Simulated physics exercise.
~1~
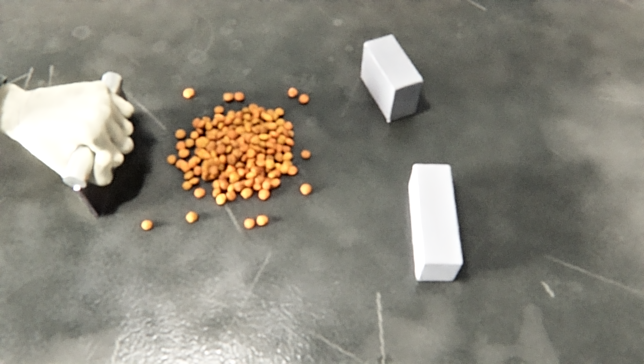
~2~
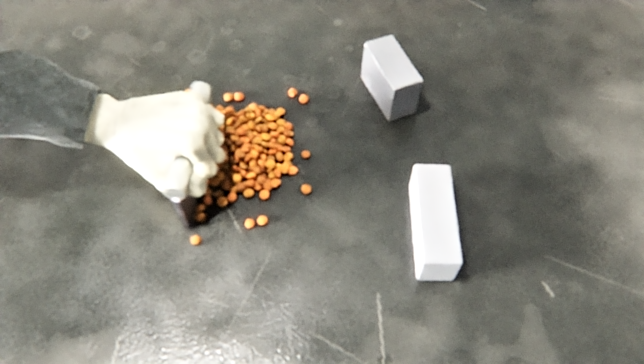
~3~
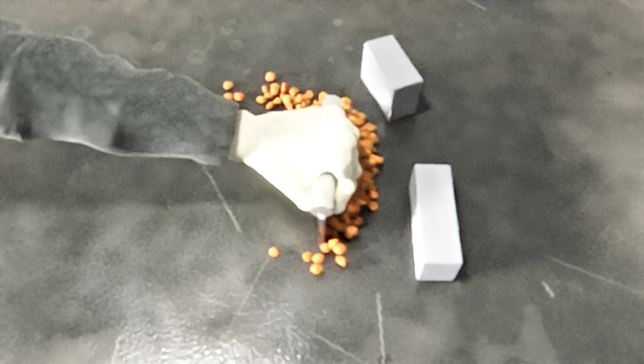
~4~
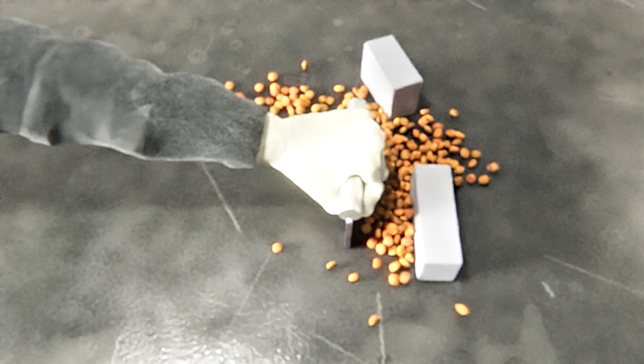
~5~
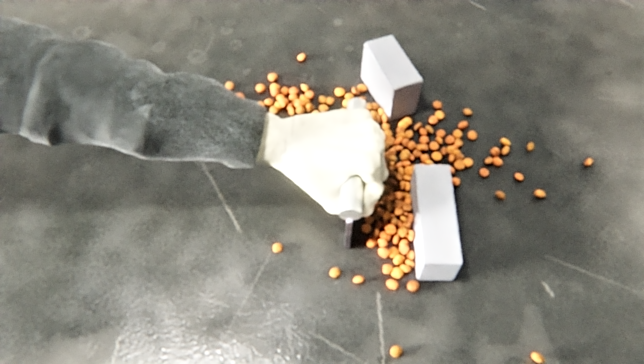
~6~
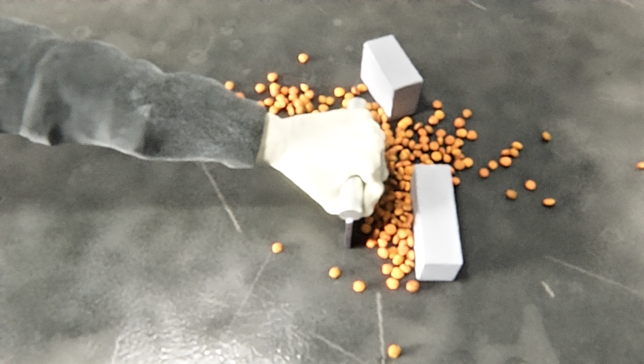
A gloved hand pushed a heap of small orange pieces rightward with a dark scraper and stopped near two pale blocks, where some spilled through the gap and a few rolled away, while most stayed piled up before the blocks.
